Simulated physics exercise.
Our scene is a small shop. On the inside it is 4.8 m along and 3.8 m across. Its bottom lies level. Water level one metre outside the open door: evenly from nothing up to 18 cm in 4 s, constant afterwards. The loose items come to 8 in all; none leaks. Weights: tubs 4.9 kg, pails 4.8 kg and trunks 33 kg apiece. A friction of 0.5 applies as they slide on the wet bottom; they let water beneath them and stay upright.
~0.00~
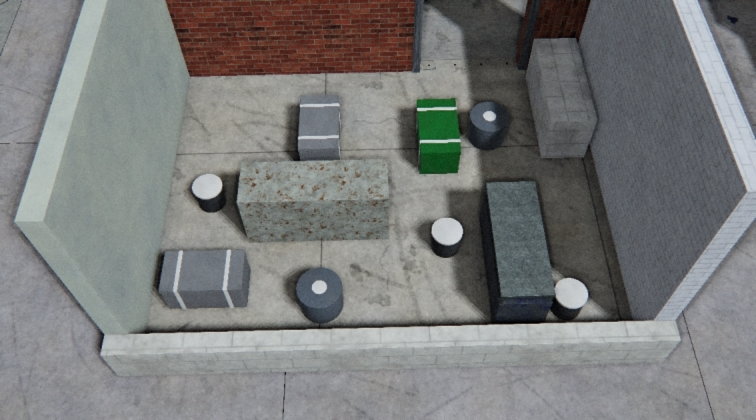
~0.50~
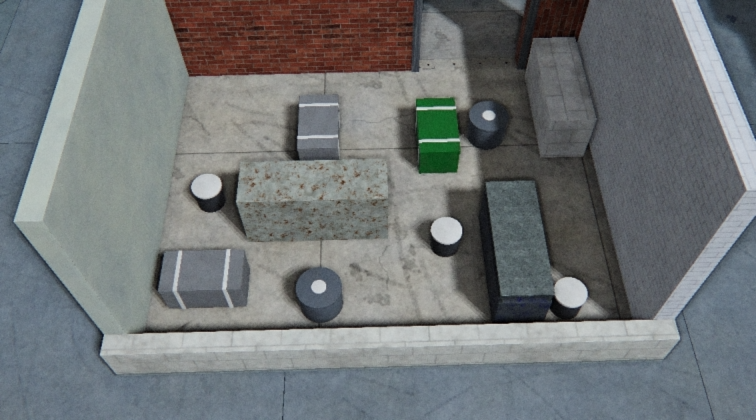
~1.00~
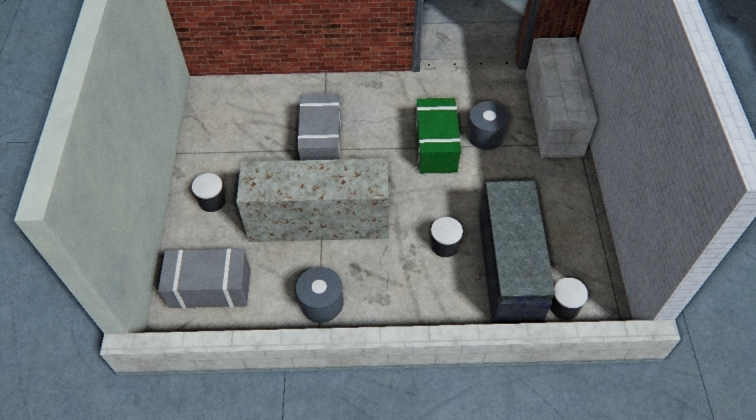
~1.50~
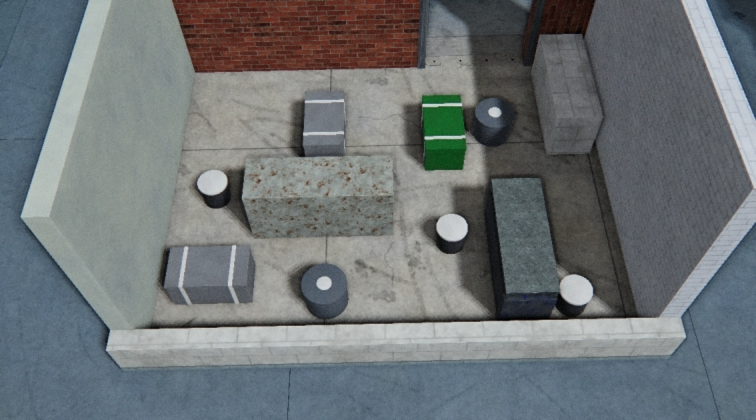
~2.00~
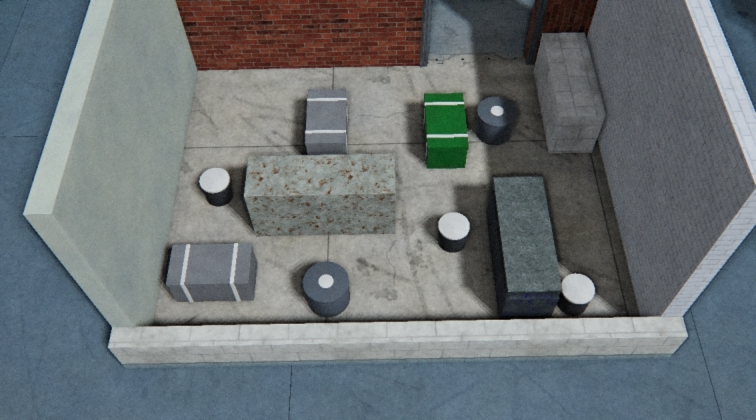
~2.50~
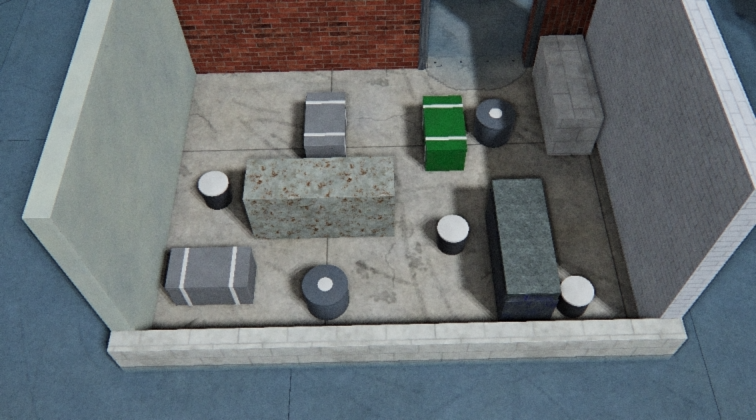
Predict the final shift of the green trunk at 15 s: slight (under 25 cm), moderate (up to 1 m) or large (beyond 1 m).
It's going to be taken off.
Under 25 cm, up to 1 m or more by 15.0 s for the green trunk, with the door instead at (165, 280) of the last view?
Well, the green trunk scoots a little.
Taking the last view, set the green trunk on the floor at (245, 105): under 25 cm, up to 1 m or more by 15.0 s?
In that run it wanders a bit.
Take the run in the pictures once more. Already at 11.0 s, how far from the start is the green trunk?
I'd guess some 60 cm by then.
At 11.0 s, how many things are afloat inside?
At that time the total is 5.
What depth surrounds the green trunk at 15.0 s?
Depth: About 14 cm.
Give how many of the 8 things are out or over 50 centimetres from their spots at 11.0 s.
Tally: 4.
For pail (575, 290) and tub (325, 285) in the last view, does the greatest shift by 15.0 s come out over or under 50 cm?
In turn: Below and above.
After 3.5 s the green trunk is near (444, 122), 0.0 m from its start, aground; 0 afloat.
After 6.8 s the green trunk is near (444, 122), 0.0 m from its start, aground; 2 afloat.
After 11.0 s the green trunk is near (444, 162), 0.6 m from its start, afloat; 5 afloat.
After 15.0 s the green trunk is near (414, 286), 2.1 m from its start, afloat; 7 afloat.
